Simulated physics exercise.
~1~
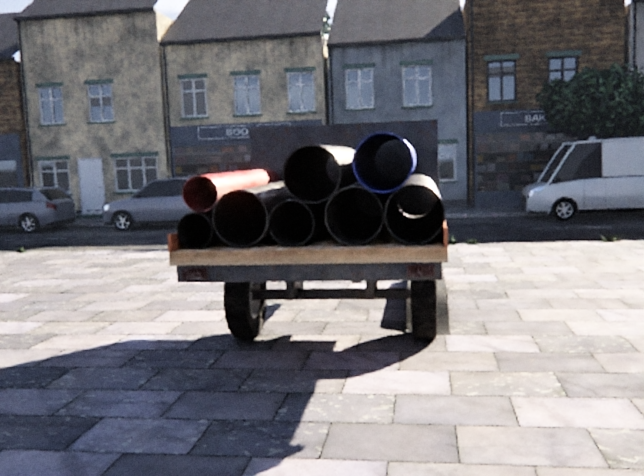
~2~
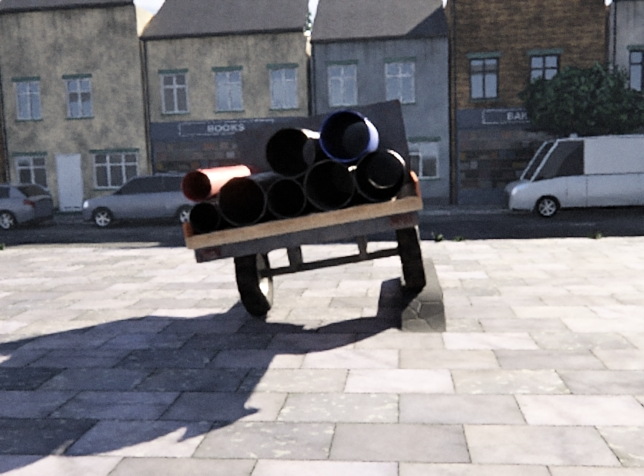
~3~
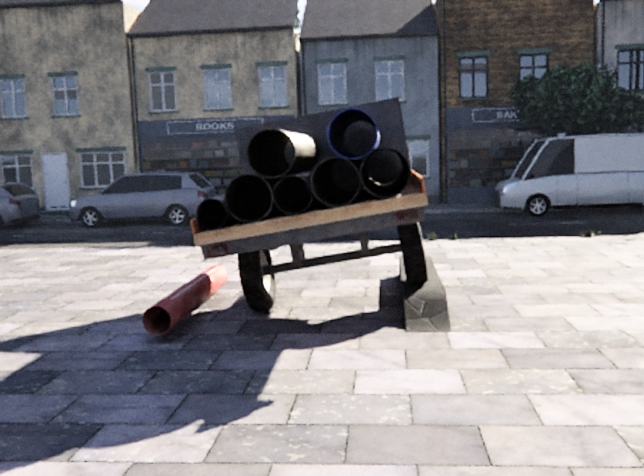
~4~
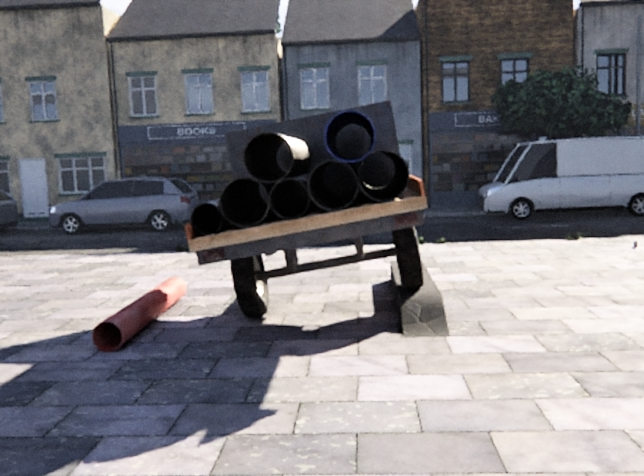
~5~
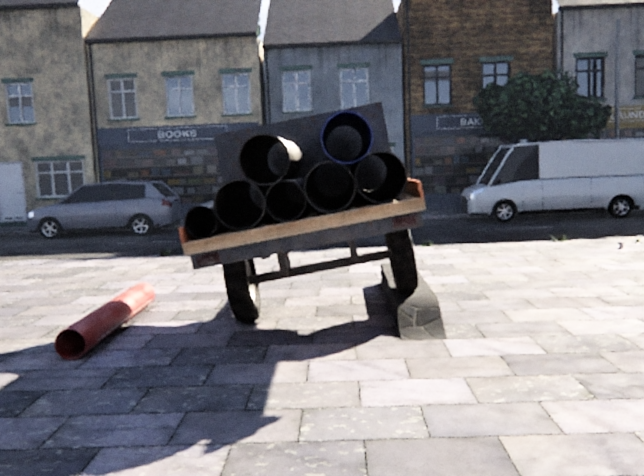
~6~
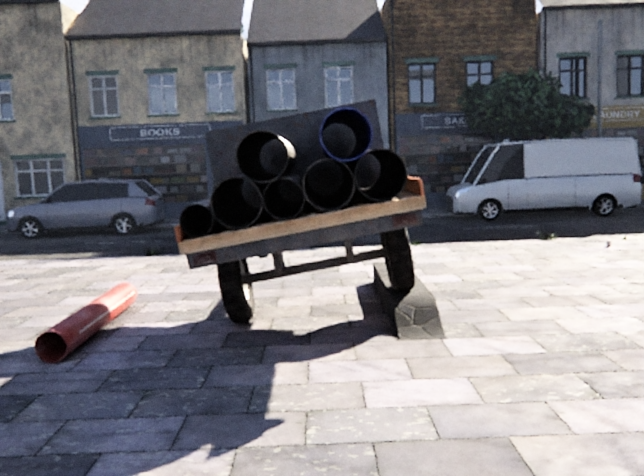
A red pipe slid off the left side of a trailer stacked with dark pipes after it tilted, one wheel up on a raised slab, and it rolled away across the paving and lay there, while the blue-rimmed one stayed on top.
